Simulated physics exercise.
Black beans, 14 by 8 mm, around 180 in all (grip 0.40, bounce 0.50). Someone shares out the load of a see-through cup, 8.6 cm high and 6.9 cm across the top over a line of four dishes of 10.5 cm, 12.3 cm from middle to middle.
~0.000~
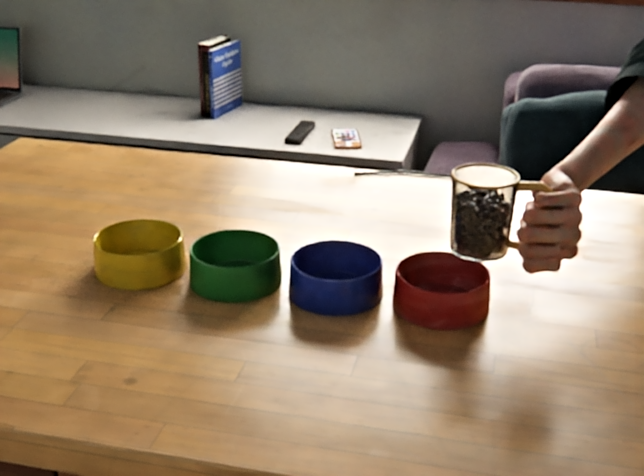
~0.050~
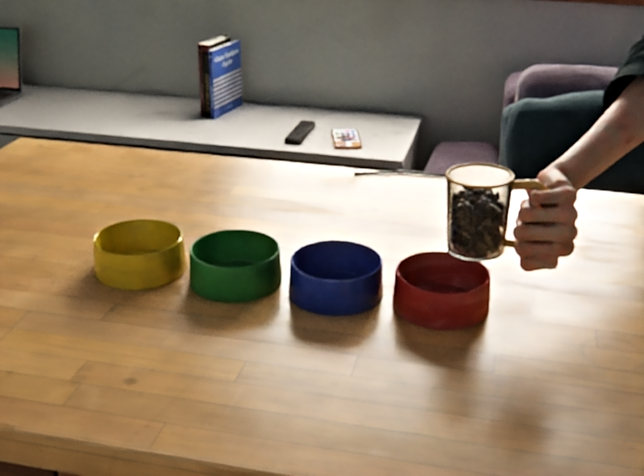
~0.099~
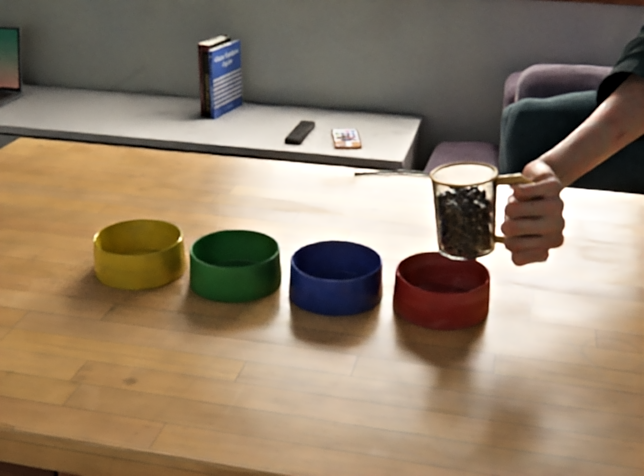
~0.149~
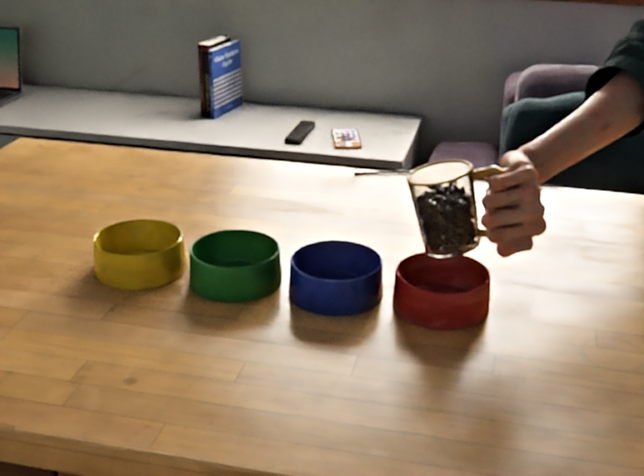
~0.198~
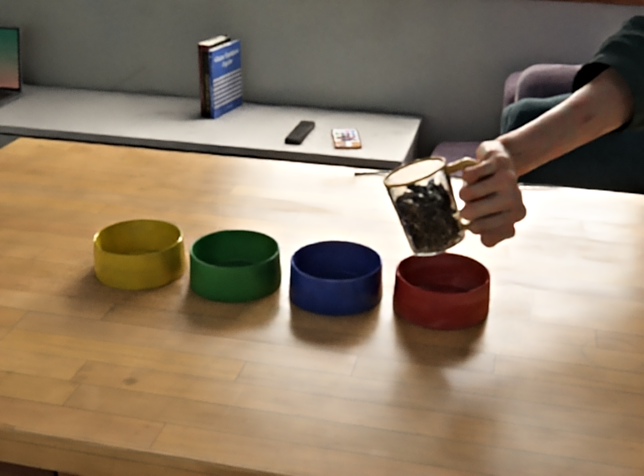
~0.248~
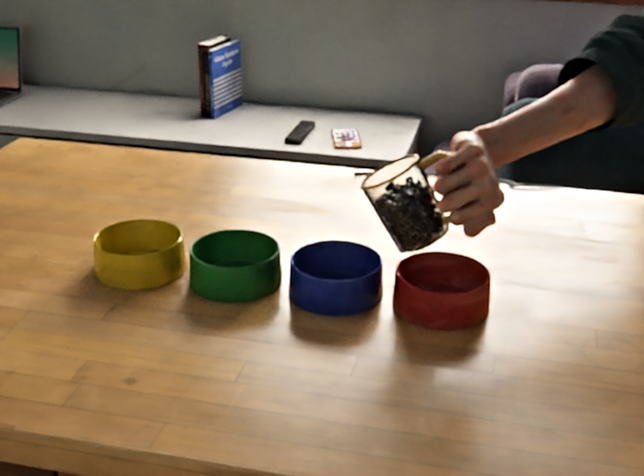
A hand at the right holds a clear cup of black beans by its handle above a wooden table, seen from slightly above by a still camera in a room with a grey wall. Yellow, green, blue and red dishes sit in a row from left to right, before a pale shelf holding a blue book. The hand moves the cup left over the red dish, tilting it increasingly leftward.
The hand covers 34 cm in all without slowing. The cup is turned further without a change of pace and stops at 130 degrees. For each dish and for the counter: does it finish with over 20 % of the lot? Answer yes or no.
Red dish: No; blue dish: No; green dish: No; yellow dish: Yes; on the counter: No.
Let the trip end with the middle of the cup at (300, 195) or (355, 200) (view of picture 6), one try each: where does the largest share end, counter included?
Most goes to: Green; blue.
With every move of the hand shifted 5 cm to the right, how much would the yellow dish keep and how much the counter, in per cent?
Then: Yellow 20; counter 50.
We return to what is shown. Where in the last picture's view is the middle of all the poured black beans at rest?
Near (137, 255).
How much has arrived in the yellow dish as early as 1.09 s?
About 100 per cent by then.
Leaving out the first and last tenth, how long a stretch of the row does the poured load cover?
Some 6 cm.
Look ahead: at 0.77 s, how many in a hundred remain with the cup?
Some 90 per cent of the load.
After 0.56 s, tilt 79 degrees; cup holds 100 %.
Then, at 0.77 s, tilt 112 degrees; cup holds 90 %, yellow 5 %.
After 1.09 s, tilt 130 degrees; cup holds 0 %, yellow 100 %.
In the end, at 1.4 s, red 0 %, blue 0 %, green 0 %, yellow 100 %, counter 0 %.
